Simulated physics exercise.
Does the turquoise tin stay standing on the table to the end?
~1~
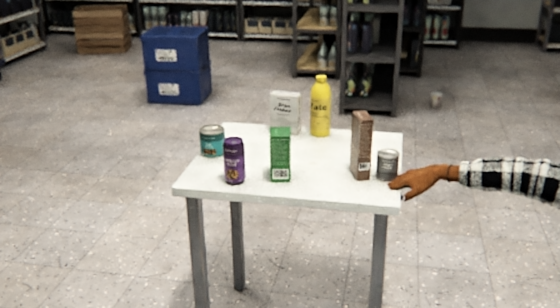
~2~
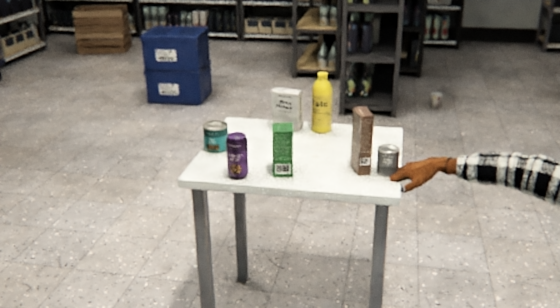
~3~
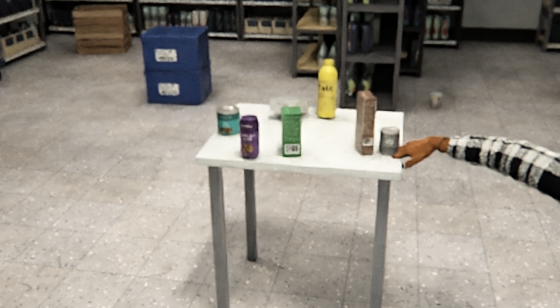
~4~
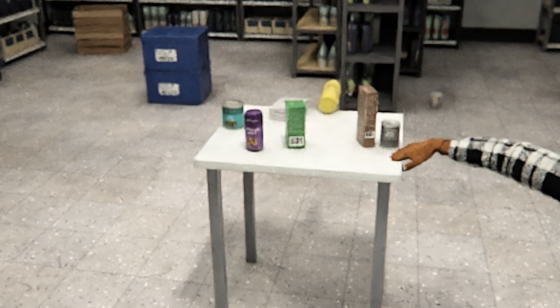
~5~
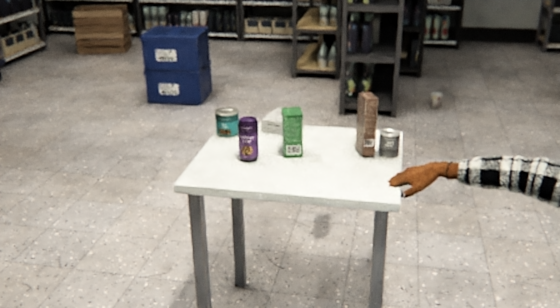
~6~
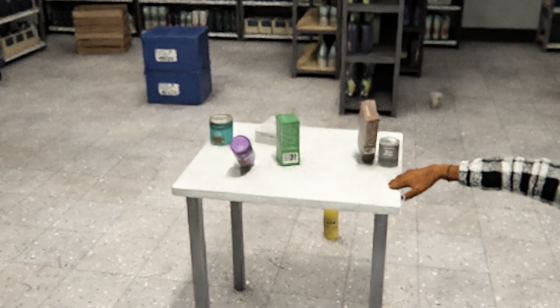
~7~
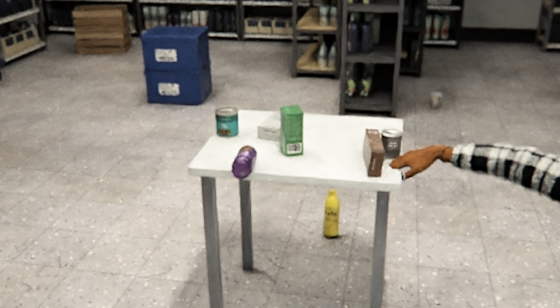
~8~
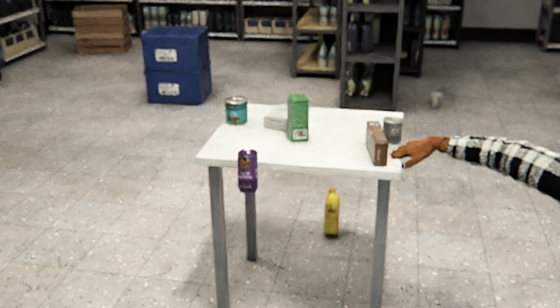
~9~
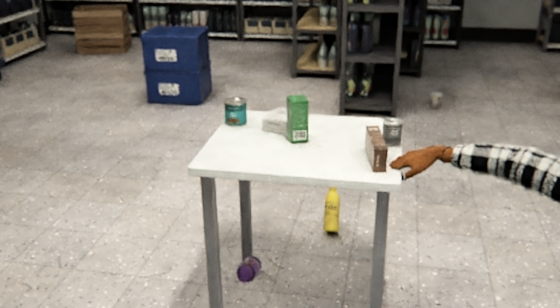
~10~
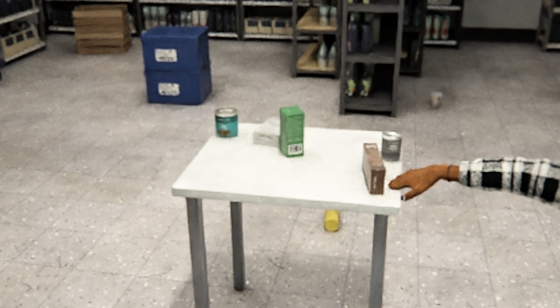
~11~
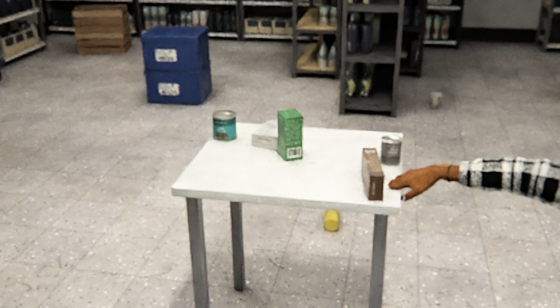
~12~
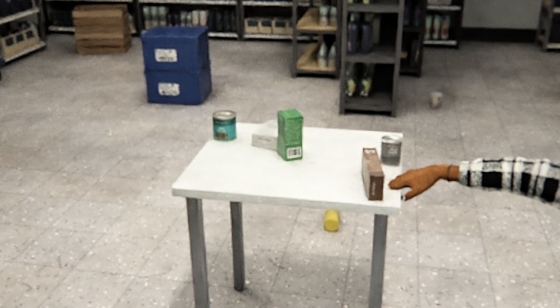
Yes, the turquoise tin is still upright near the back left of the table once the shaking is over, even though the bottle and the purple can have fallen off.
